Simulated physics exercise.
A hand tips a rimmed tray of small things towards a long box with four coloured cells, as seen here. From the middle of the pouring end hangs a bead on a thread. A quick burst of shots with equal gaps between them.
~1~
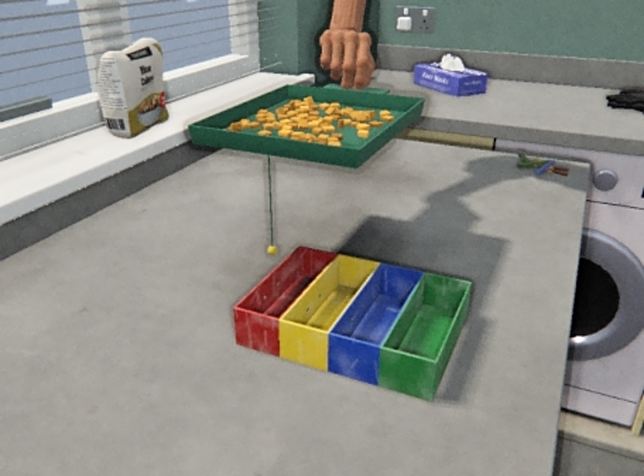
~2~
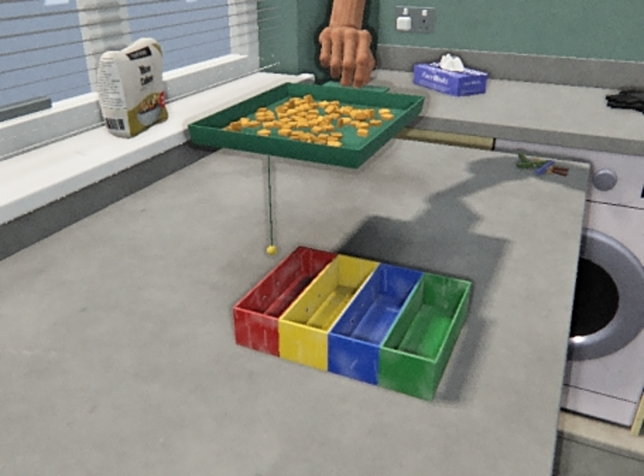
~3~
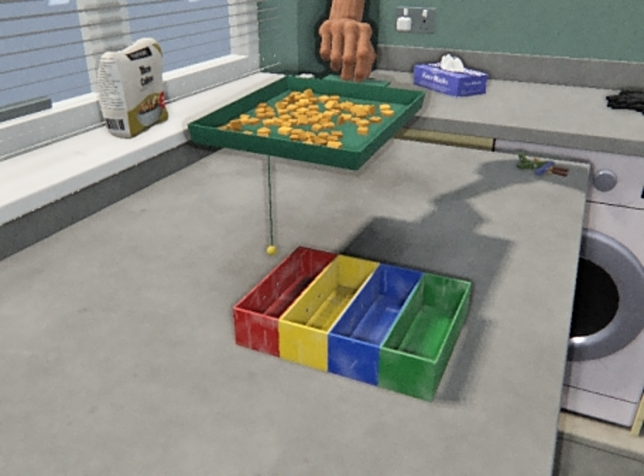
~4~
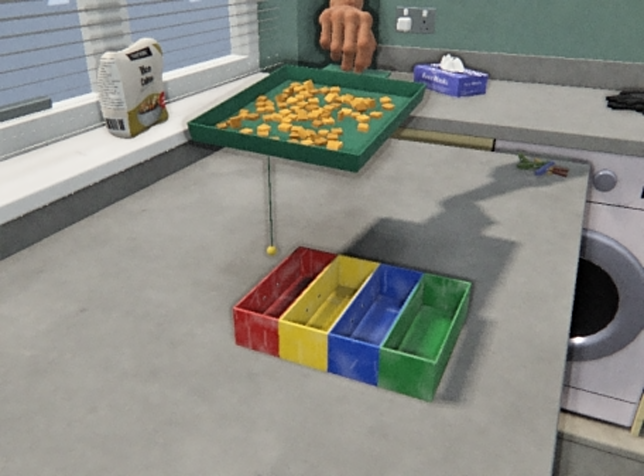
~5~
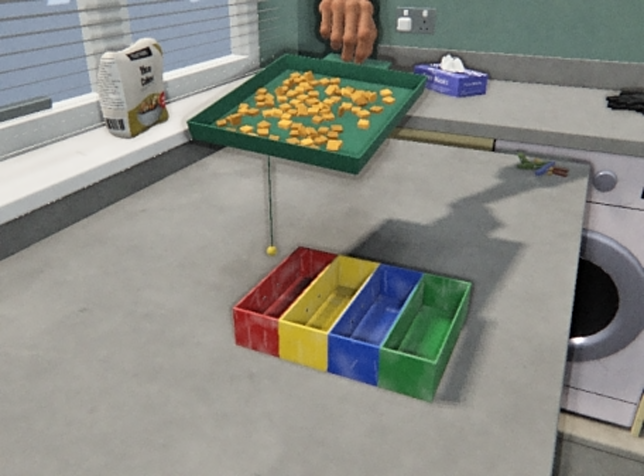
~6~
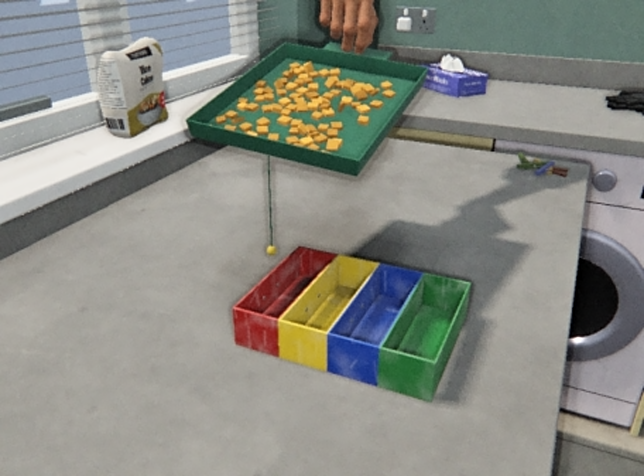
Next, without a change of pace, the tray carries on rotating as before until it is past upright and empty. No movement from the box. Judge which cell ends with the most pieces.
The yellow cell ends with the most.
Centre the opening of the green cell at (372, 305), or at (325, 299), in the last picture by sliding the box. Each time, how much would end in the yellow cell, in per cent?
Around 30 % followed by around 10 %.
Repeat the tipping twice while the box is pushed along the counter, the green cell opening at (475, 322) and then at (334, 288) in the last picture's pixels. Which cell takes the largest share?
Attempt 1 - the cell in red; attempt 2 - the green cell.
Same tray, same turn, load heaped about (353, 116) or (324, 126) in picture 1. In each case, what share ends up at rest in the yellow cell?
From the first start you get 80 in a hundred, from the second 60 in a hundred.
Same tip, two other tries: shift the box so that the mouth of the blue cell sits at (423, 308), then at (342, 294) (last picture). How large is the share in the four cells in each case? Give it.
60 and 100 in a hundred, in turn.
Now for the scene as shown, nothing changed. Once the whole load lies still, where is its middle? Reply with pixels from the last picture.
Once nothing moves, the middle sits near (320, 316).
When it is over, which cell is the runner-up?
Second best is the cell in red.
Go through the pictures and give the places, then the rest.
The first frame shows corners of the pouring end at (192, 125) and (358, 148), level; middle of the load at (300, 122), small crackers; bead on its thread at (273, 251); red cell at (257, 328); yellow cell at (304, 342); blue cell at (354, 355); green cell at (407, 370).
The second frame shows corners of the pouring end at (191, 124) and (357, 148), level; middle of the load at (300, 121).
The third frame shows corners of the pouring end at (191, 124) and (358, 150), tipped barely, lowest at the right corner; middle of the load at (300, 118).
The fourth frame shows corners of the pouring end at (190, 122) and (357, 153), tipped a little, lowest at the right corner; middle of the load at (300, 113).
The fifth frame shows corners of the pouring end at (190, 121) and (358, 156), tipped a little, lowest at the right corner; middle of the load at (300, 107).
The sixth frame shows corners of the pouring end at (189, 119) and (357, 158), tipped a little, lowest at the right corner; middle of the load at (299, 102); red cell at (256, 329); yellow cell at (303, 342); blue cell at (353, 356); green cell at (406, 371).
Soon after the last picture, tray tipped steeply; all on the tray.
A little later, tray tipped right over; nearly all on the tray; a stray few in the yellow cell.
Later still, tray tipped past a quarter turn; about half in the yellow cell; about a third in the red cell; a small part in the blue cell; a small part falling or outside the box.
At rest, tray tipped past a quarter turn; about half in the yellow cell; about a third in the red cell; a small part in the blue cell; none in the green cell; a small part outside the box.
